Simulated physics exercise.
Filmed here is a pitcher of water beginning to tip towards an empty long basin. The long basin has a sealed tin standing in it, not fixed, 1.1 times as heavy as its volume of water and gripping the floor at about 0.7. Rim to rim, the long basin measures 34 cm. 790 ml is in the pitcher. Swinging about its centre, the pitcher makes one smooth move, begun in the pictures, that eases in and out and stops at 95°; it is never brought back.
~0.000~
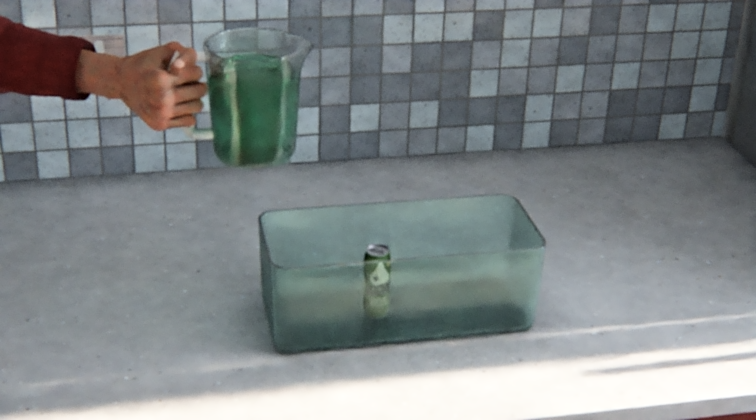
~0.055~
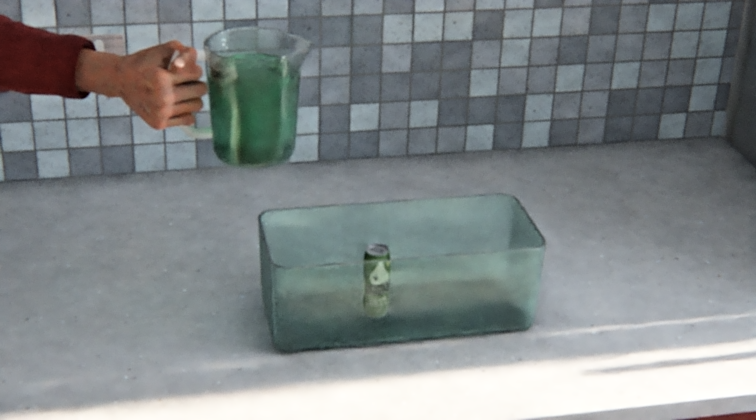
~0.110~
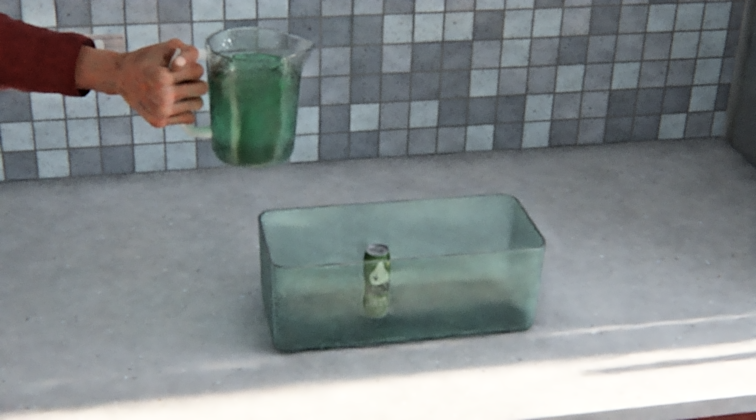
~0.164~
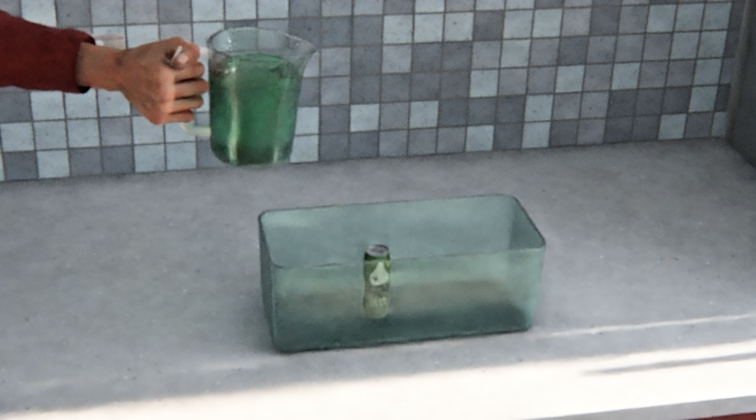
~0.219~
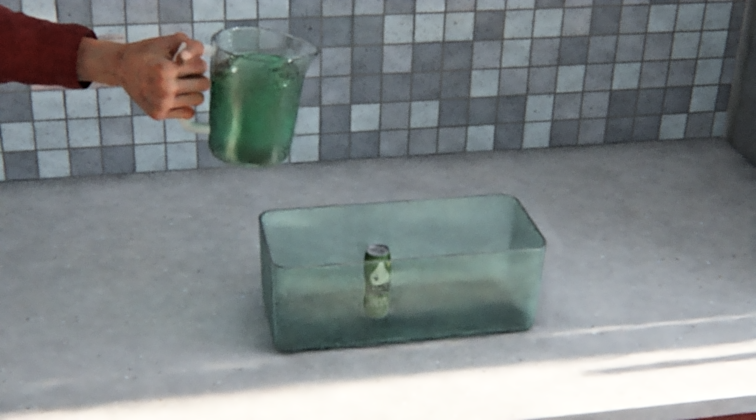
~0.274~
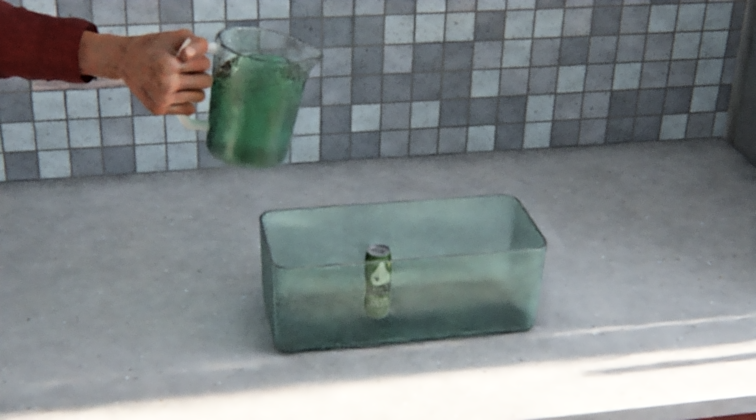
We see a hand holding a clear pitcher of green-tinted water above and behind a long glass basin with a small tin inside; the pitcher stays level at first, then slowly tilts slightly to the right.
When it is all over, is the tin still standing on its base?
Yes, it is still on its base.
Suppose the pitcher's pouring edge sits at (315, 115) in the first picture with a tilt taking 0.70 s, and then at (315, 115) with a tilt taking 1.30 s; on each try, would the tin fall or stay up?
In the first try it comes down; in the second it comes down.
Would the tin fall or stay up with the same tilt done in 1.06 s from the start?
Then it holds its balance.
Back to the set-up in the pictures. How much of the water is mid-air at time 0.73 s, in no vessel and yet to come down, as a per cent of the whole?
About 8 per cent.
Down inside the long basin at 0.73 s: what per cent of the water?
About 0%.
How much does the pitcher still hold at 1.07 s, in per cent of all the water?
About 48 per cent.
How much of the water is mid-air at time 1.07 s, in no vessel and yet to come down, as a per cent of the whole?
Estimate: About 24 in a hundred.
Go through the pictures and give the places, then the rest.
In the first picture, tilt 0°; pouring edge (313, 43); surface from (209, 69) to (297, 65); the long basin's rim runs from (265, 241) to (530, 221); the tin's top is at (378, 252).
In the second picture, tilt 0°; pouring edge (313, 43); surface from (209, 69) to (297, 65).
In the third picture, tilt 2°; pouring edge (315, 44); surface from (210, 68) to (298, 65).
In the fourth picture, tilt 4°; pouring edge (317, 47); surface from (211, 69) to (299, 66).
In the fifth picture, tilt 6°; pouring edge (320, 50); surface from (213, 69) to (302, 66).
In the sixth picture, tilt 10°; pouring edge (323, 54); surface from (215, 70) to (305, 66).
After 0.73 s the tilt is 57° and 92 per cent is still to pour; the tin stands where it began.
After 1.07 s the tilt is 88° and 48 per cent is still to pour; the tin stands where it began.
After 1.42 s the tilt is 95° and 10 per cent is still to pour; the tin stands where it began.
After 1.80 s the tilt is 95° and 1 per cent is still to pour; the tin stands where it began.
In the end the tin stands where it began.
